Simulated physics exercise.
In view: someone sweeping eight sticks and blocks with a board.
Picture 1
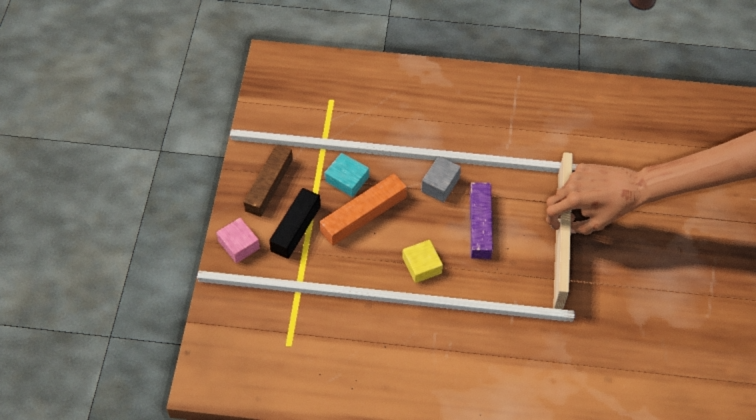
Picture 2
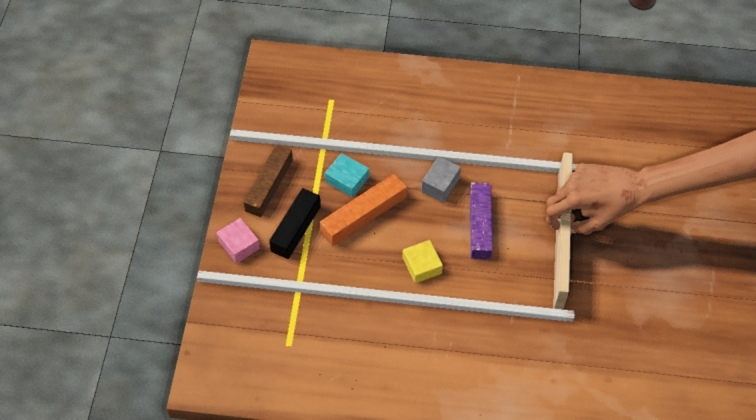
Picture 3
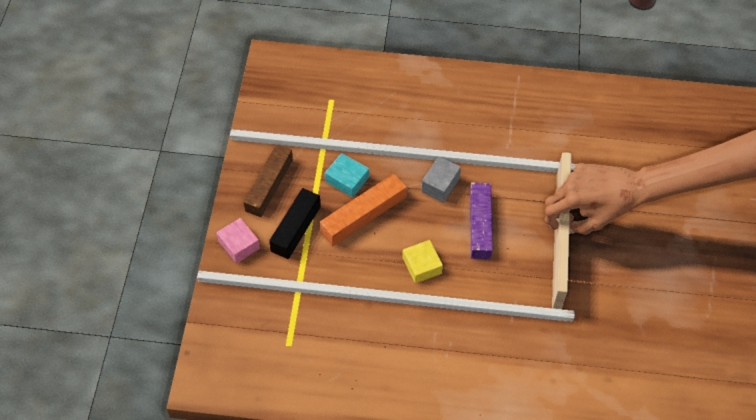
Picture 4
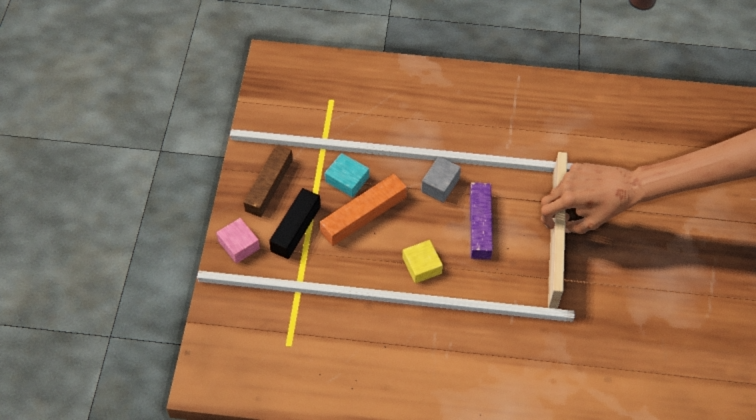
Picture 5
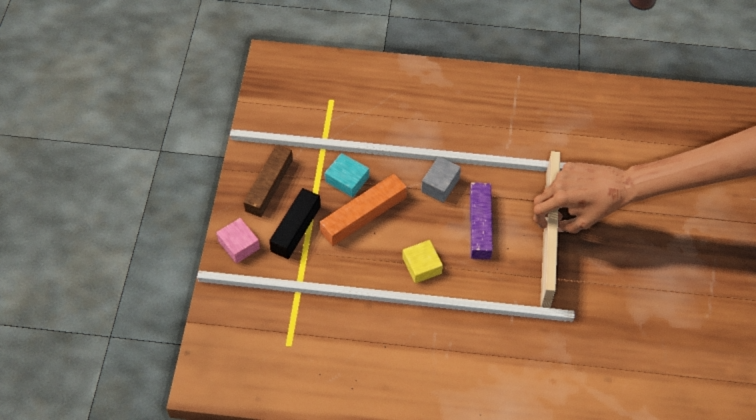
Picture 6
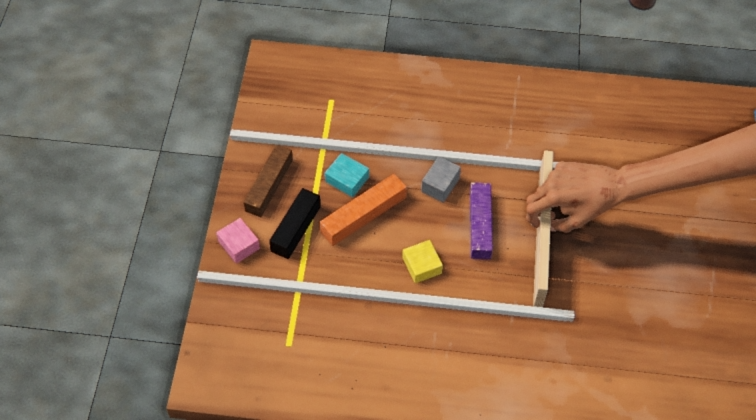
A hand holding a pale wooden board slides it a short way left between two white rails on a wooden table, toward eight colored blocks and bars that stay still, some beside a yellow line of tape.
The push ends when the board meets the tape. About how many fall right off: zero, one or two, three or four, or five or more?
In the end the number that fall off is zero.
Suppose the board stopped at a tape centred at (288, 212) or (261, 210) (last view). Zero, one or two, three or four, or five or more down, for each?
For each place: Either one or two; three to four.
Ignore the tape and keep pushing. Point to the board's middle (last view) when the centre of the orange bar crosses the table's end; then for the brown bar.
Its middle is around (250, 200) and around (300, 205).
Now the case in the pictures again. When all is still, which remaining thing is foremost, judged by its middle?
Foremost is the pink block.
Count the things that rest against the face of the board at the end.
It touches 3.
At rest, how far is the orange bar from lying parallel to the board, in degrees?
About 10°.
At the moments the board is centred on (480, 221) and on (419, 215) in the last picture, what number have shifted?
At the one place 1, at the other 4.
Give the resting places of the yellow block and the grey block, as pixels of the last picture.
Near (286, 260) and (304, 152).
Soon after, none off yet; pink block at rest near (238, 241); brown bar at rest near (269, 181); black stick at rest near (295, 223).
At rest, the number that fall off is zero.
